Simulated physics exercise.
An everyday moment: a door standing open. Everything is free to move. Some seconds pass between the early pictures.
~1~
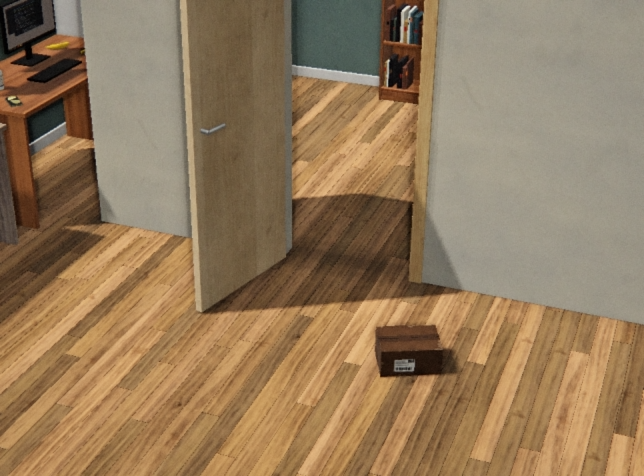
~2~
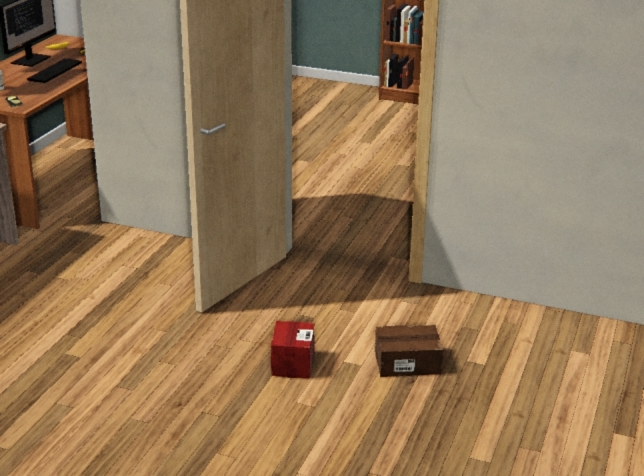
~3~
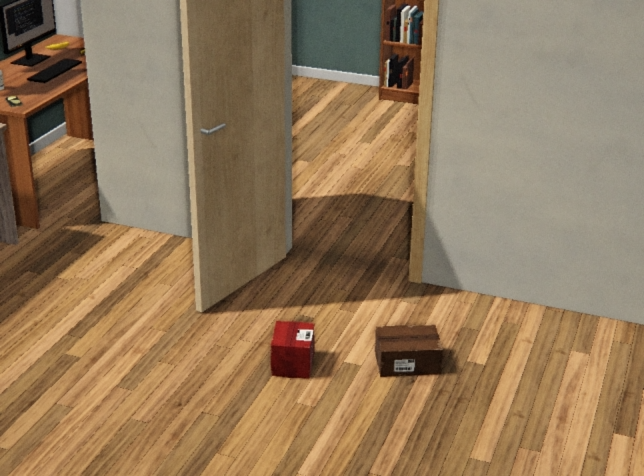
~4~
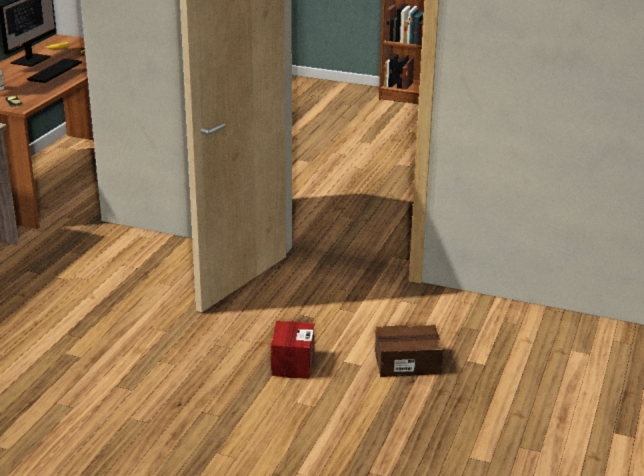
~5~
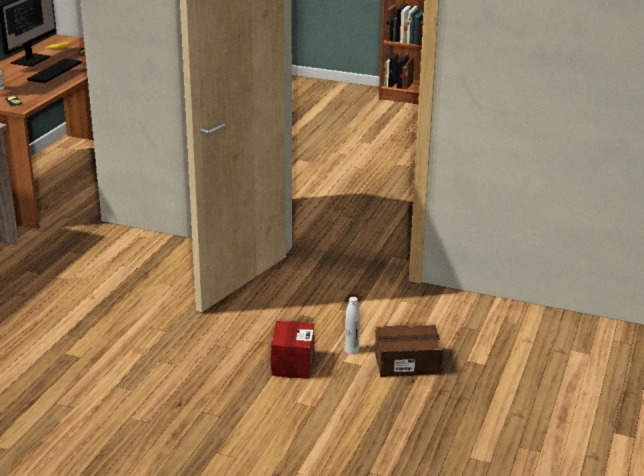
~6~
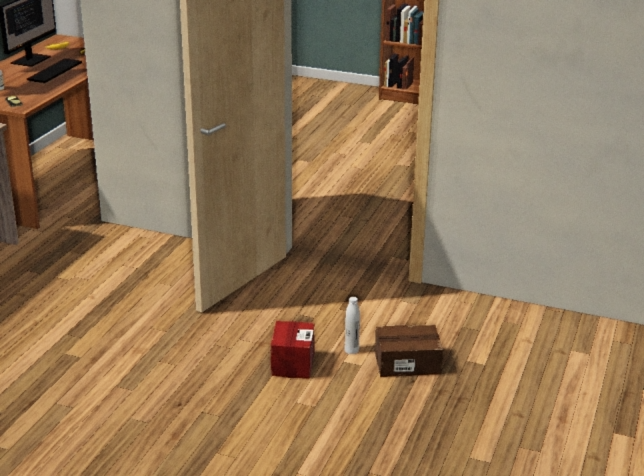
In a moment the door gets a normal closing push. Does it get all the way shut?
As it turns out, it closes.
Then, 0.60 s later than the last frame, door 83° open.
Then, 1.20 s later than the last frame, door 46° open.
Then, 1.70 s later than the last frame, door 15° open.
When it is over, door 0° open; all 3 as before. End places, in pixels of the last picture, white bottle near (353, 325).
